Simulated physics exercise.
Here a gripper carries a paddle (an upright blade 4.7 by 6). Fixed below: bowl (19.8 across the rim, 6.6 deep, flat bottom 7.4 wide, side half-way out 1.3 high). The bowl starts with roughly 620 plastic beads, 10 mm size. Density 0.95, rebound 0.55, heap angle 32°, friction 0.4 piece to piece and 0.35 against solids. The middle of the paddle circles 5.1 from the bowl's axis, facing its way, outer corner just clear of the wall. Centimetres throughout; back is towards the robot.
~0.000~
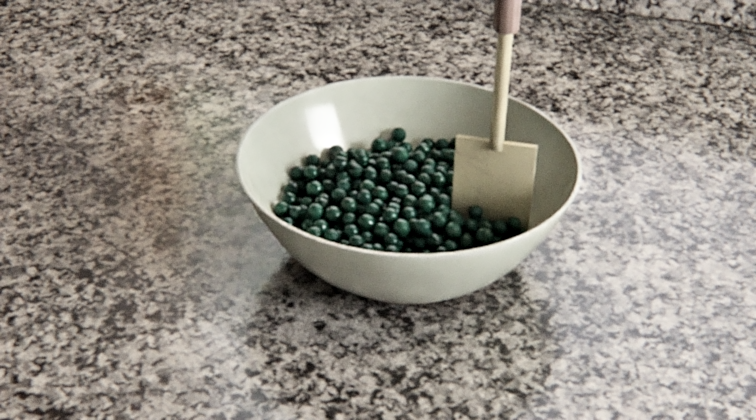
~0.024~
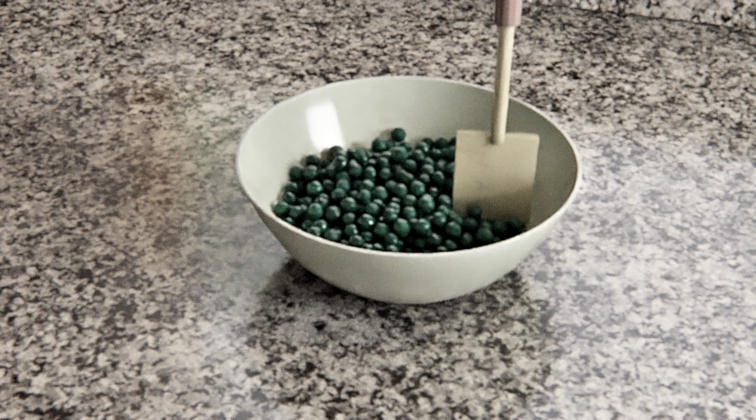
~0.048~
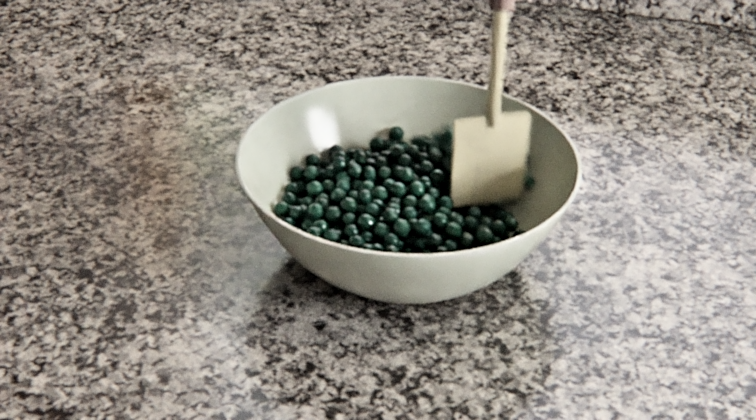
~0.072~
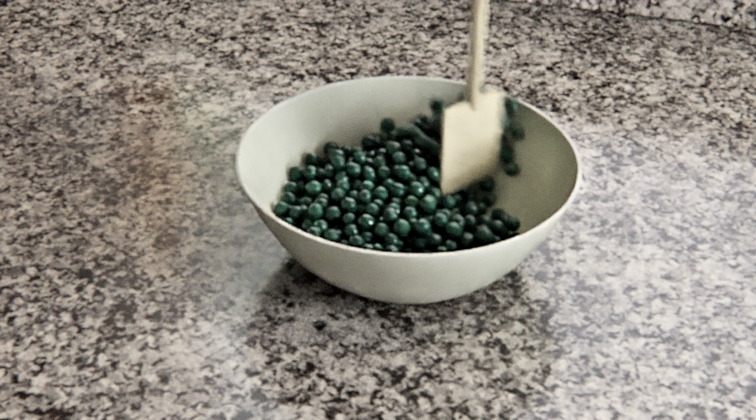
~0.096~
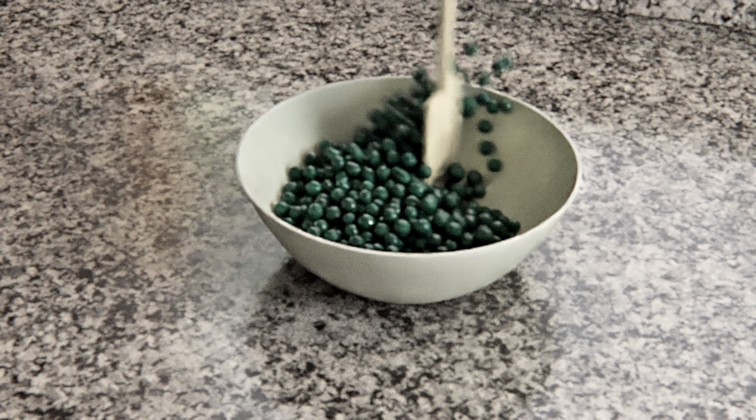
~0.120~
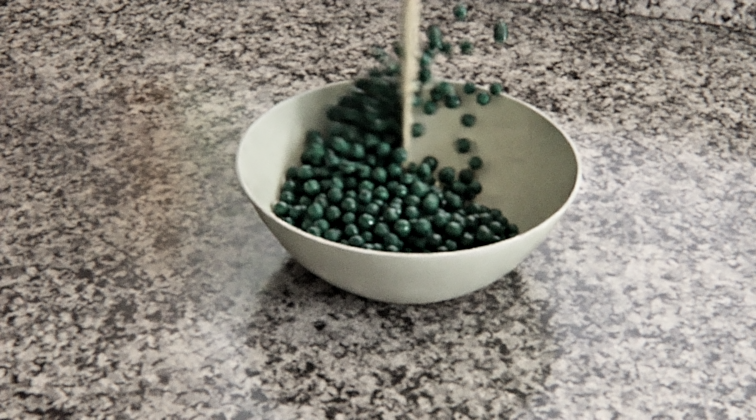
Pale bowl of dark green beads on a speckled countertop, a flat paddle sweeping leftward through them and flinging some upward.
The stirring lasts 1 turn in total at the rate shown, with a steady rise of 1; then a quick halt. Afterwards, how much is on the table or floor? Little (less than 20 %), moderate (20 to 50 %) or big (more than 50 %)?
A moderate share, 20 to 50 %, ends on the table or floor.
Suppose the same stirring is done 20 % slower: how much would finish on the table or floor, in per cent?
In that case some 25 per cent.
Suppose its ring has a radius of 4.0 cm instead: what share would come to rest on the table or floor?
It would be near 30 per cent.
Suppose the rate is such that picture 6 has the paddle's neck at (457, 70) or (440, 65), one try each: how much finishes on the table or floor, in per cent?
About 15 and 20 per cent.
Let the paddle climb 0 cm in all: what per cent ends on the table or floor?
About 35 per cent.
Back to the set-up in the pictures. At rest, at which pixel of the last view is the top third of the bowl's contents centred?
Around (450, 207).
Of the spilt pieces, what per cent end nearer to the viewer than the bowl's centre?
Some 70 per cent.
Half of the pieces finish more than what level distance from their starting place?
Roughly 4 cm.
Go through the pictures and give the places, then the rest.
The first picture shows paddle neck at (498, 118), 0° round; upper third of the load around (406, 196), from x 280 to 520, top at y 135; 615 in the bowl.
The second picture shows paddle neck at (500, 111), 8° round; upper third of the load around (410, 192), from x 280 to 525, top at y 135.
The third picture shows paddle neck at (494, 94), 29° round; upper third of the load around (413, 183), from x 280 to 530, top at y 135.
The fourth picture shows paddle neck at (475, 77), 54° round; upper third of the load around (413, 173), from x 280 to 515, top at y 95.
The fifth picture shows paddle neck at (444, 66), 79° round; upper third of the load around (403, 164), from x 280 to 515, top at y 50; 614 in the bowl, 1 in flight or on the tool.
The sixth picture shows paddle neck at (408, 60), 104° round; upper third of the load around (380, 157), from x 280 to 515, top at y 10; 608 in the bowl, 7 in flight or on the tool.
After 0.21 s, 198° round, highest piece 14 above the table; 559 in the bowl, 56 in flight or on the tool.
After 0.30 s, 292° round, highest piece 14 above the table; 508 in the bowl, 25 on the table or floor, 82 in flight or on the tool.
After 0.54 s, 0° round, highest piece 6 above the table; 454 in the bowl, 153 on the table or floor, 8 in flight or on the tool.
After 1.24 s, 0° round, highest piece 5 above the table; 454 in the bowl, 161 on the table or floor.
At rest, 454 in the bowl, 161 on the table or floor. That is 26 % on the table or floor.
